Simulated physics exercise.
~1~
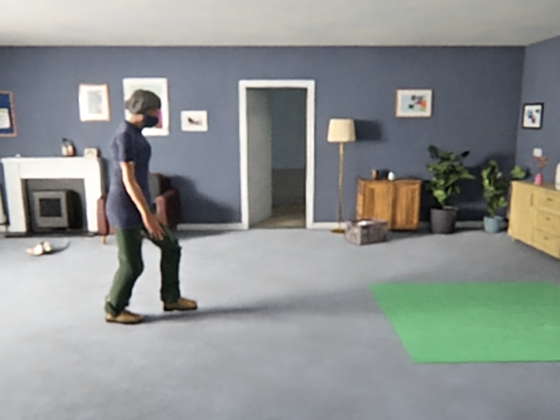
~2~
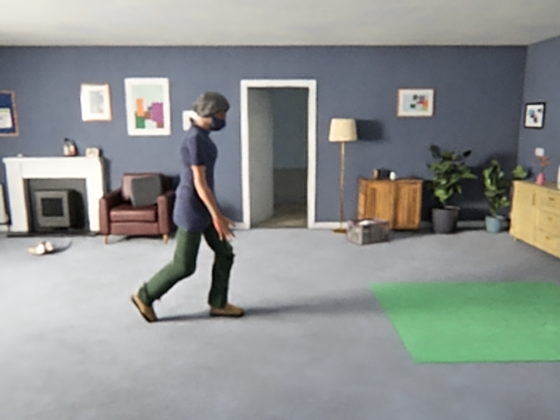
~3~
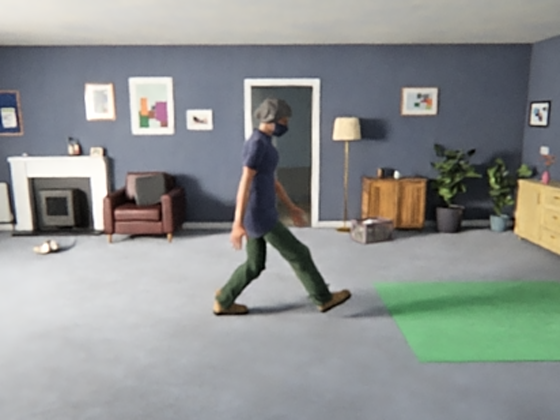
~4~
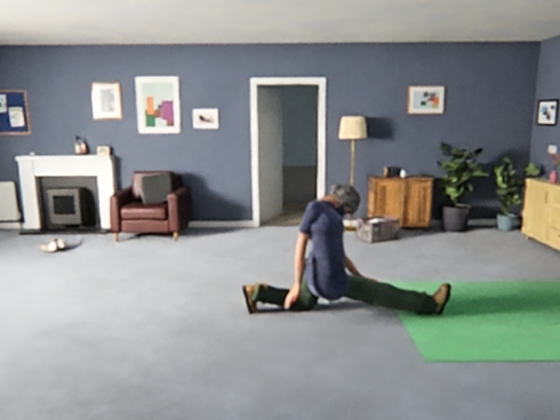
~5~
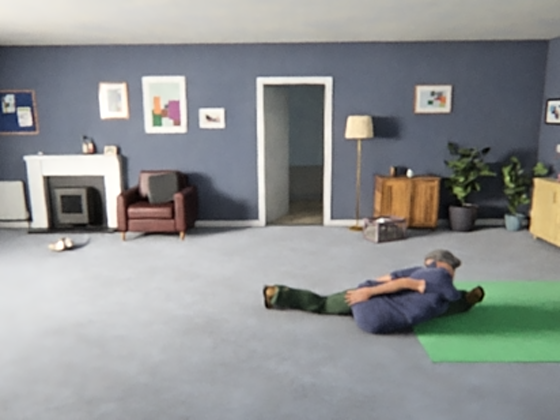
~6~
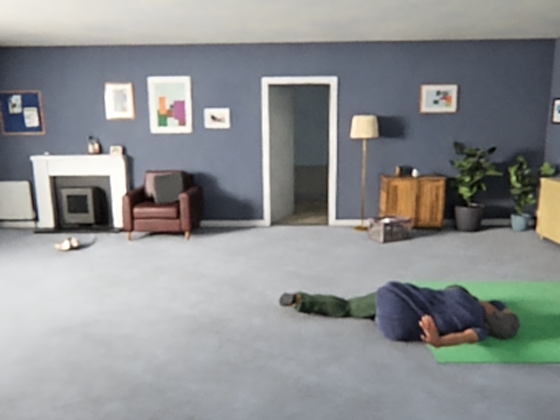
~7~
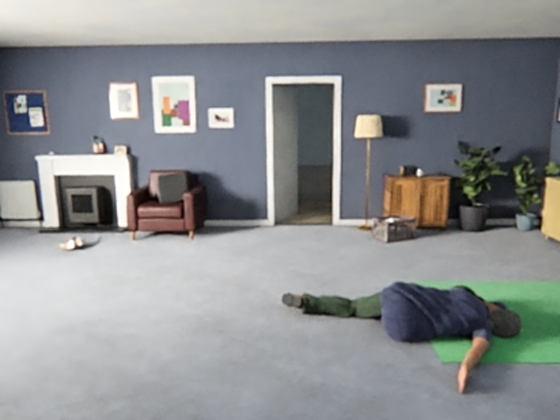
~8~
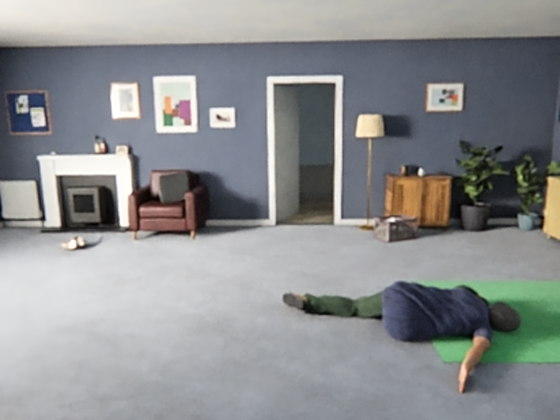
In a living room with a fireplace, armchair and open doorway, a masked person in a dark shirt walks right towards a green mat, drops into a split-like fold, then topples and lies still, head and chest over the mat's near edge, one arm outstretched.
